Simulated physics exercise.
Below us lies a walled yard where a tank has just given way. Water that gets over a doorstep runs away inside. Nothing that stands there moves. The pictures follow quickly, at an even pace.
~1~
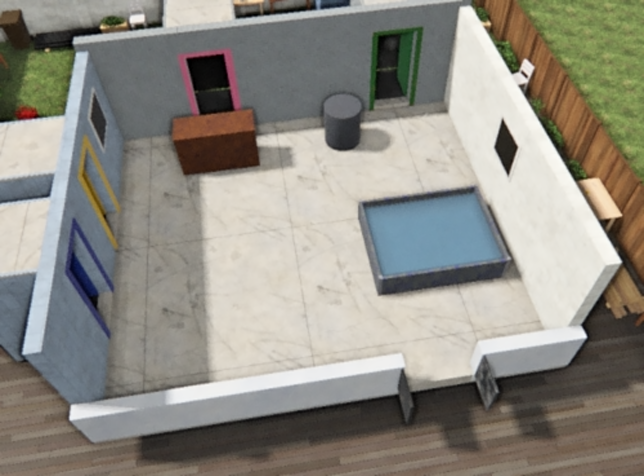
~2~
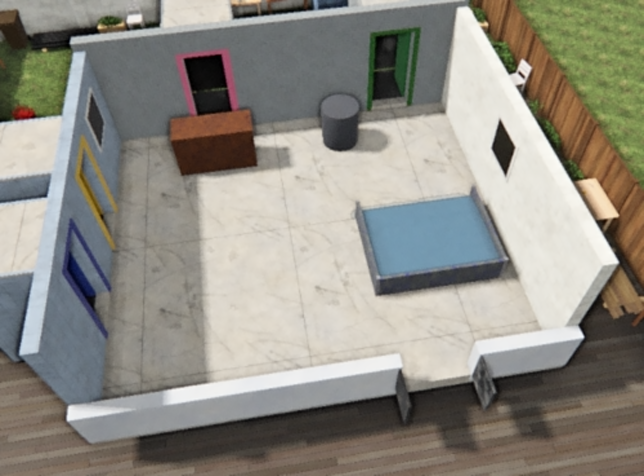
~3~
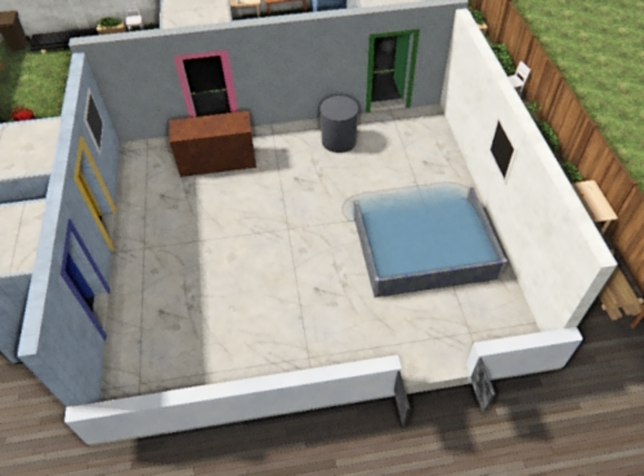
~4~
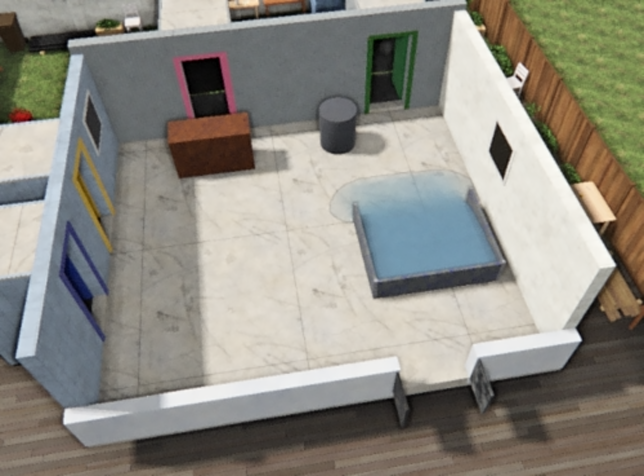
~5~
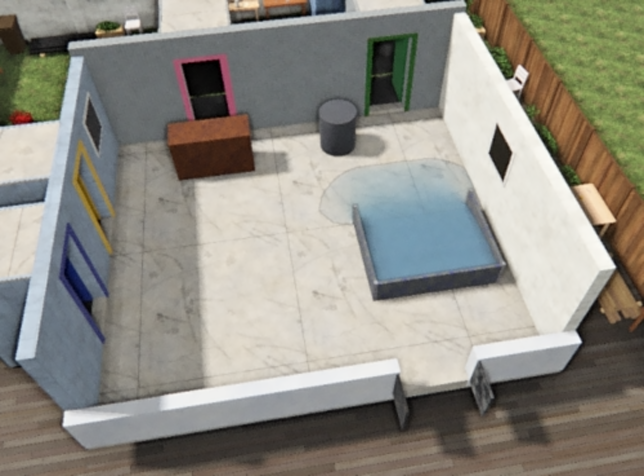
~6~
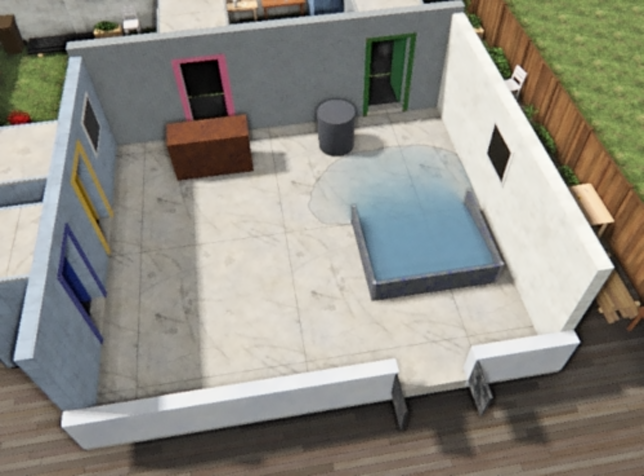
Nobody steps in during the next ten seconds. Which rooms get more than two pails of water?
The green door floods; the pink door holds within the limit; the blue door holds within the limit; the yellow door holds within the limit.
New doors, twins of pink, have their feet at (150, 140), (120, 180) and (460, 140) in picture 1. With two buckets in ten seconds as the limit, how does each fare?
In that order: Holds, takes less, is over.
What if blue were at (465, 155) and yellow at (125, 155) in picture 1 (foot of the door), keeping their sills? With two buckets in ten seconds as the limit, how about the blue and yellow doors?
My reading: Blue door is over, yellow door floods.
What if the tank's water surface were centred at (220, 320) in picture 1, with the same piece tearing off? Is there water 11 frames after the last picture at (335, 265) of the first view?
Answer: Not flooded.
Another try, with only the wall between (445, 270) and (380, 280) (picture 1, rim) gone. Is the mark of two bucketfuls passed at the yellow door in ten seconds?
My reading: Yellow takes less.
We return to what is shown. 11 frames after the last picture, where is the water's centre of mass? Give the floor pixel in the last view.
Close to (399, 188).
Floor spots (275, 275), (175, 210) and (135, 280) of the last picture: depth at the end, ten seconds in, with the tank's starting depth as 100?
In that order: 4, 4 and 6 per cent.
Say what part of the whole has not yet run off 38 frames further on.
I make it 90 per cent.
A moment on, water covers 25 % of the floor; the green door under two buckets in, the pink door not reached, the blue door not reached, the yellow door not reached.
Next, water covers 30 % of the floor; the green door over two buckets in, the pink door not reached, the blue door not reached, the yellow door not reached.
Then, water covers 30 % of the floor; the green door far over two buckets in, the pink door wet at the sill, nothing in, the blue door not reached, the yellow door not reached.
Later, water covers 50 % of the floor; the green door far over two buckets in, the pink door wet at the sill, nothing in, the blue door not reached, the yellow door not reached.
In the end, water covers 85 % of the floor; the green door far over two buckets in, the pink door wet at the sill, nothing in, the blue door wet at the sill, nothing in, the yellow door wet at the sill, nothing in.
